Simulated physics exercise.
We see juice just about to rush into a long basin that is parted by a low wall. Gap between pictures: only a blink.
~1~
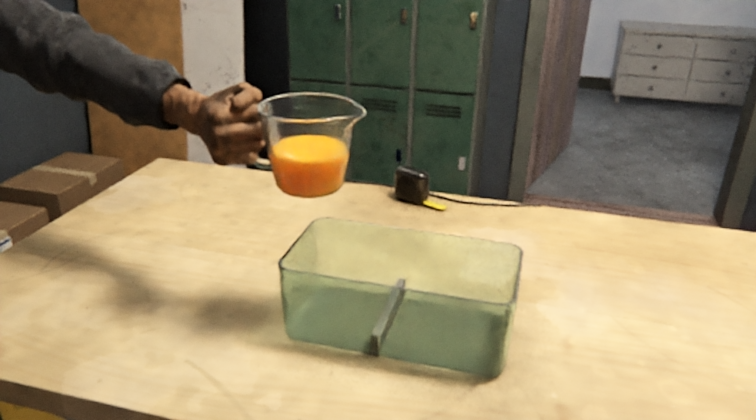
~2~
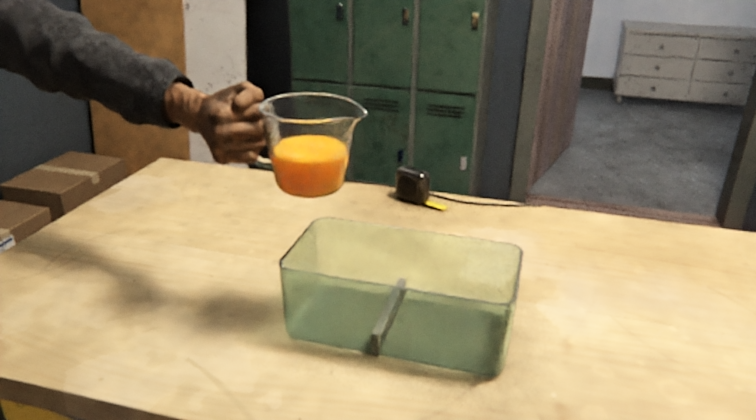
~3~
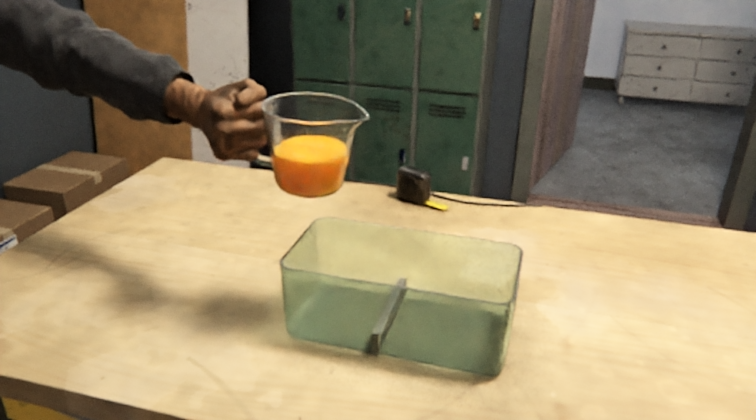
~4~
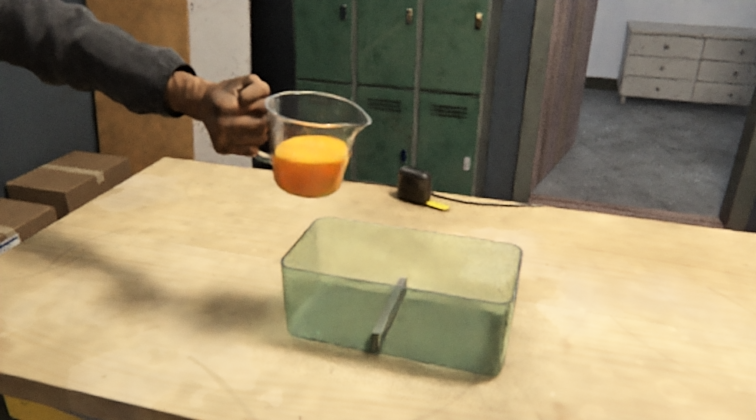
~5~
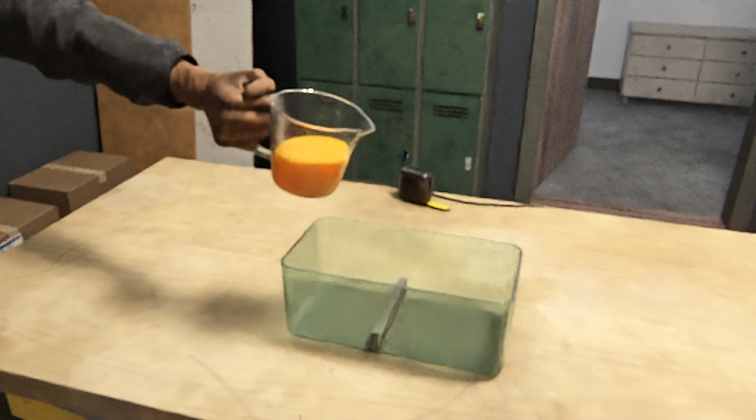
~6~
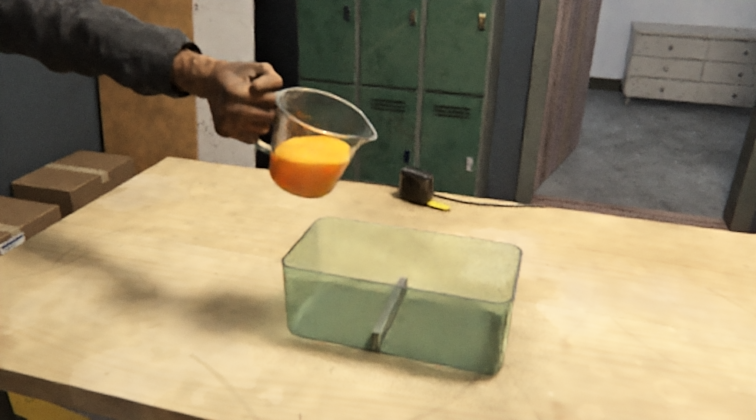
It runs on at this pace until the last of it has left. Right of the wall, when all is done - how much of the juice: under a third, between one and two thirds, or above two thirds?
When all is done, between one and two thirds is there.
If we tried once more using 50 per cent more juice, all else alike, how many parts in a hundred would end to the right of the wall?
Best guess: Around 60 %.
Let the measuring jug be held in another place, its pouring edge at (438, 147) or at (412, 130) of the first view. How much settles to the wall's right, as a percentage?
The first start yields 85 per cent, the second 90 per cent.
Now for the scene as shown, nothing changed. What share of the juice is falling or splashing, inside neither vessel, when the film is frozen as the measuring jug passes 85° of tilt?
It comes to 25 per cent or so.
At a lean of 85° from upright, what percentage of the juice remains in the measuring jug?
Looks like roughly 75 percent is still held.
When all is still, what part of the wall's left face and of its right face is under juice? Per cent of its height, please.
I'd say close to 30 per cent on the left side and 20 on the right.
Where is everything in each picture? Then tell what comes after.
It leans 0°; its right rim is at (366, 113); the juice meets the walls at (275, 141) and (347, 150); the long basin's rim runs from (297, 241) to (520, 275); the wall's top is at (390, 305), in the first picture.
It leans 1°; its right rim is at (367, 115); the juice meets the walls at (276, 141) and (348, 150), in the second picture.
It leans 3°; its right rim is at (369, 118); the juice meets the walls at (277, 142) and (348, 150), in the third picture.
It leans 7°; its right rim is at (371, 122); the juice meets the walls at (279, 142) and (349, 150), in the fourth picture.
It leans 13°; its right rim is at (374, 129); the juice meets the walls at (279, 143) and (349, 150), in the fifth picture.
It leans 20°; its right rim is at (377, 138); the juice meets the walls at (279, 143) and (351, 152), in the sixth picture.
A moment on, the measuring jug is tipped on its side and 74 per cent is still to pour, 2 is left of the wall and 0 right of it.
Next, the measuring jug is tipped right over and 6 per cent is still to pour, 43 is left of the wall and 42 right of it.
Then the measuring jug is tipped right over and 0 per cent is still to pour, 55 is left of the wall and 44 right of it.
Later the measuring jug is tipped right over and 0 per cent is still to pour, 55 is left of the wall and 44 right of it.
In the end 55 per cent lies left of the wall, 44 right of it and 1 outside.
